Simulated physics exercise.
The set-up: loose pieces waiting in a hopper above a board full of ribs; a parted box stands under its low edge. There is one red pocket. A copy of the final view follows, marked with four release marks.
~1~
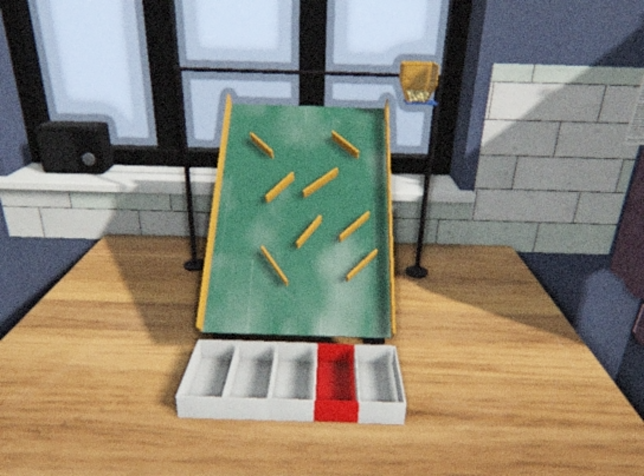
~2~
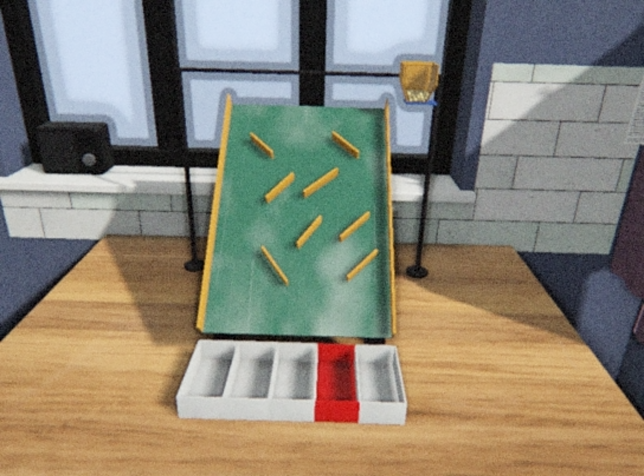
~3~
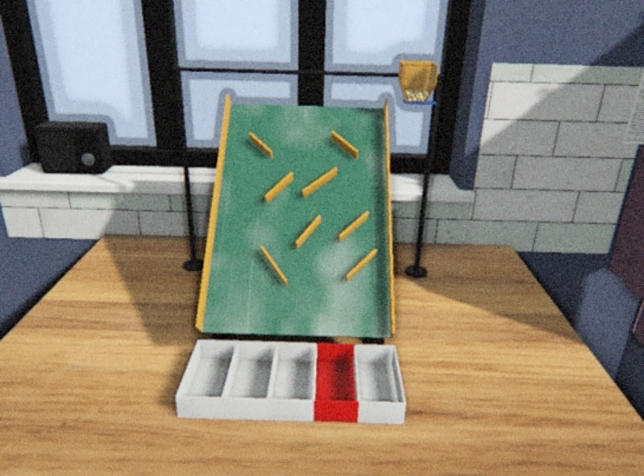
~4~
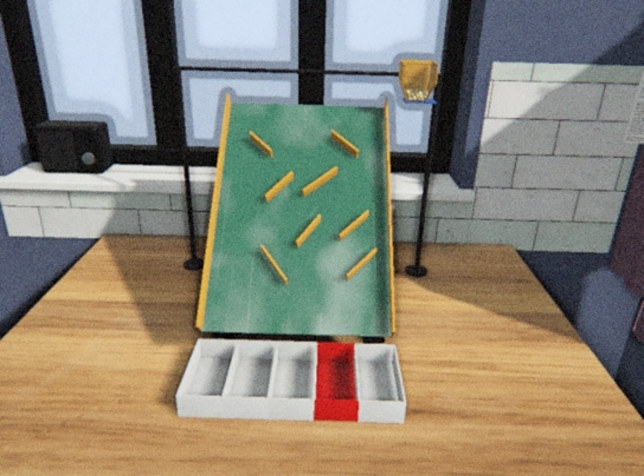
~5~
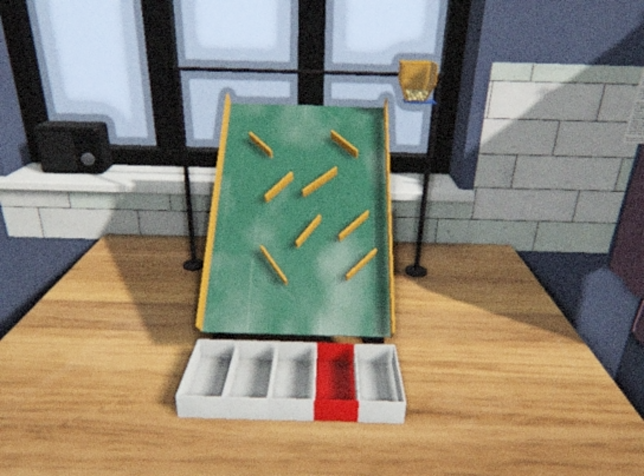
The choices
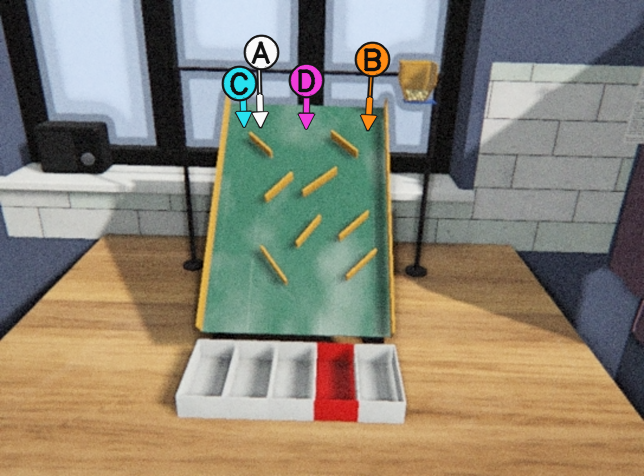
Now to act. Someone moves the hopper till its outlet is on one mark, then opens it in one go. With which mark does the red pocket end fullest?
D works best here.
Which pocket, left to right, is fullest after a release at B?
The fifth from the left.
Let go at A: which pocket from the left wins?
The first from the left.
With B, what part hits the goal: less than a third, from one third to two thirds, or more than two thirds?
Less than a third.
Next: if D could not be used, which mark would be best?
Mark A.
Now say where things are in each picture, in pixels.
The first frame shows hopper (416, 95), soya beans, door shut.
The second frame shows ribs (251, 133) to (272, 152), (333, 131) to (359, 152), (266, 197) to (293, 173).
The third frame shows ribs (303, 191) to (337, 168), (296, 243) to (320, 216), (340, 236) to (368, 212).
The fourth frame shows ribs (261, 245) to (286, 280), (347, 276) to (376, 249).
The fifth frame shows red pocket (336, 409), number 4 of 5 from the left.
On the marked copy, mark A meets the board at (260, 121); mark B meets the board at (368, 124); mark C meets the board at (243, 121); mark D meets the board at (306, 123).
With A, roughly a quarter in the red pocket, roughly two thirds in other pockets, about a tenth outside the box.
With B, not one piece in the red pocket, almost all in other pockets, about a tenth outside the box.
With C, just a few in the red pocket, the larger part in other pockets, roughly a quarter outside the box.
With D, roughly a third in the red pocket, roughly half in other pockets, about a tenth outside the box.
